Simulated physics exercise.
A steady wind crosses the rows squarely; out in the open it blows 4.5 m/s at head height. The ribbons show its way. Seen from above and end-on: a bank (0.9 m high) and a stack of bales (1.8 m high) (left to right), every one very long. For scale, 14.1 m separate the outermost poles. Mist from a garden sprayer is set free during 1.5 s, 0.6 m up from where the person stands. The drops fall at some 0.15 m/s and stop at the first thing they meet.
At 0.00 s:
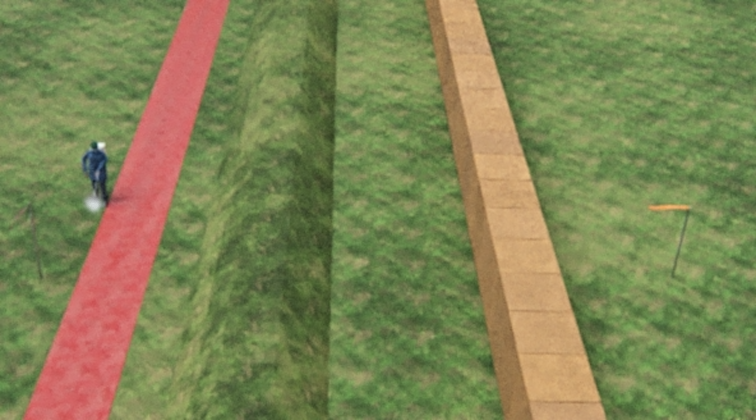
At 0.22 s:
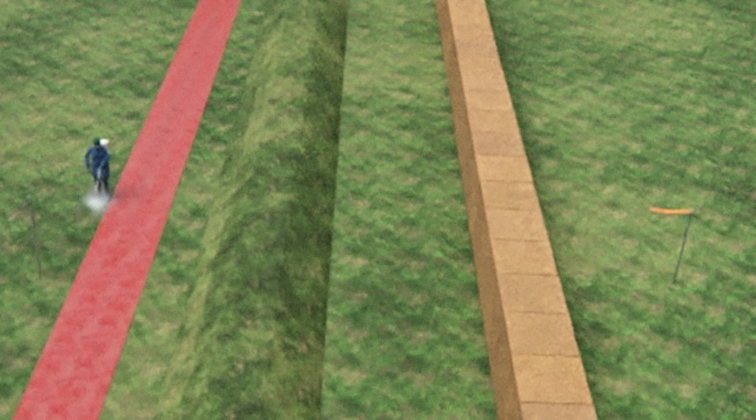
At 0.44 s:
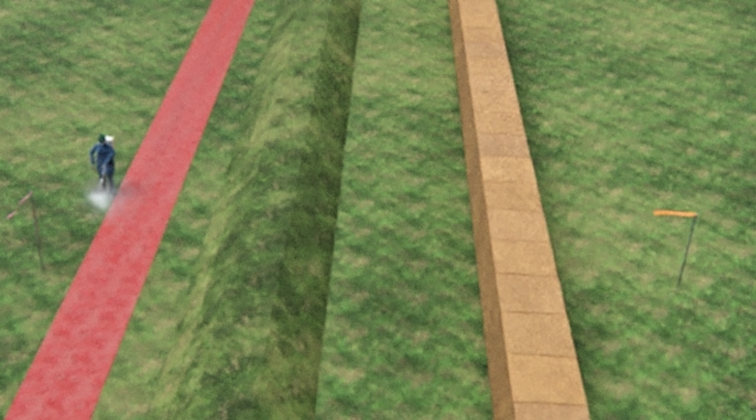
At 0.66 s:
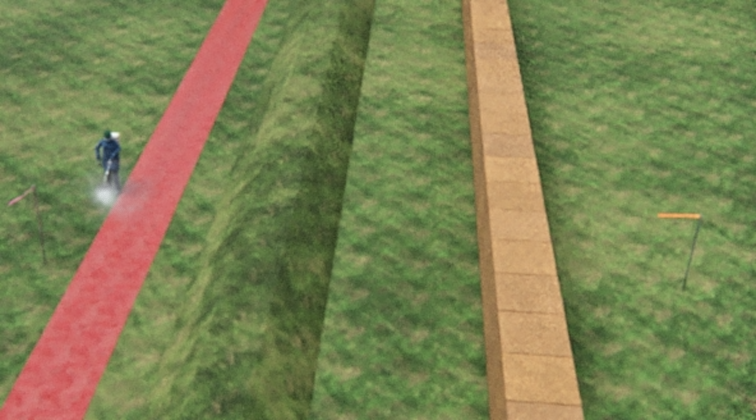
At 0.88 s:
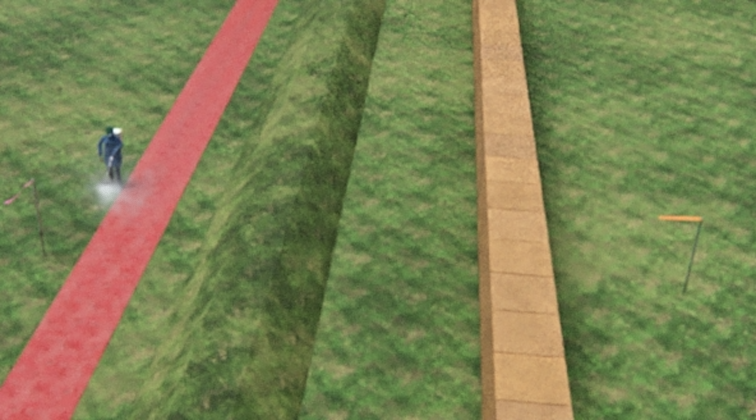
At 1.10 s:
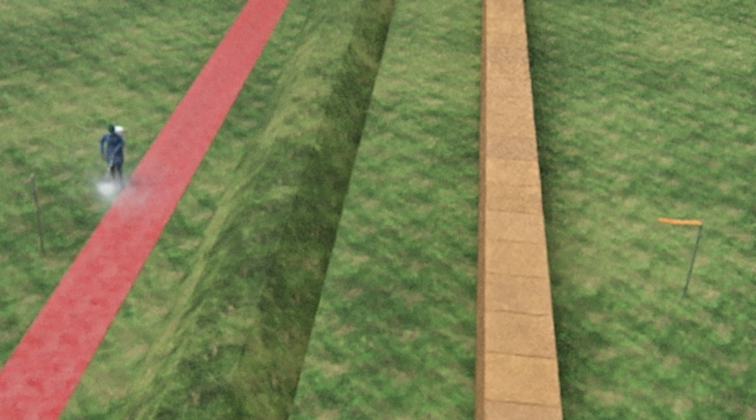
A person in dark clothing stands beside a red strip as pale mist spreads near the ground and the raised view slowly shifts.
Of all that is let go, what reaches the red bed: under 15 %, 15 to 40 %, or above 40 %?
It catches from 15 to 40 %.
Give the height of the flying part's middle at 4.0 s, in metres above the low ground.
Roughly 1.2 m up.
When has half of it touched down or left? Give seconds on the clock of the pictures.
At about 5.5 s.
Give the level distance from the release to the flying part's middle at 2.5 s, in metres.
About 0.5 m.
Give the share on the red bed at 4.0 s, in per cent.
Near 25 %.
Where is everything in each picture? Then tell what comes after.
The first picture shows the spray in the air spans x = 90 to 100 around y = 200 and it comes from (94, 200).
The second picture shows the right ribbon ends at (651, 209), leaning 90 degrees to the left, the spray in the air spans x = 85 to 110 around y = 200 and the red one passes (119, 258).
The third picture shows the spray in the air spans x = 85 to 125 around y = 195 and the top of the bank crosses (273, 194).
The fourth picture shows the right ribbon ends at (658, 215), leaning 85 degrees to the left, the spray in the air spans x = 90 to 140 around y = 190 and the red one passes (151, 194).
The fifth picture shows the spray in the air spans x = 80 to 150 around y = 190.
The sixth picture shows the right ribbon ends at (659, 219), leaning 90 degrees to the left, the spray in the air spans x = 70 to 155 around y = 185 and the top of the stack of bales crosses (513, 175).
After 2.5 s, 19 % lies on the red bed; 24 % has touched down or left; the middle of what still flies is 0.8 m above the low ground, near (127, 180).
After 4.0 s, 26 % lies on the red bed; 40 % has touched down or left; the middle of what still flies is 1.2 m above the low ground, near (104, 164).
After 8.0 s, 30 % lies on the red bed; 60 % has touched down or left.
After 20.0 s, 31 % lies on the red bed; 96 % has touched down or left.
After 45.0 s, 31 % lies on the red bed; 100 % has touched down or left.
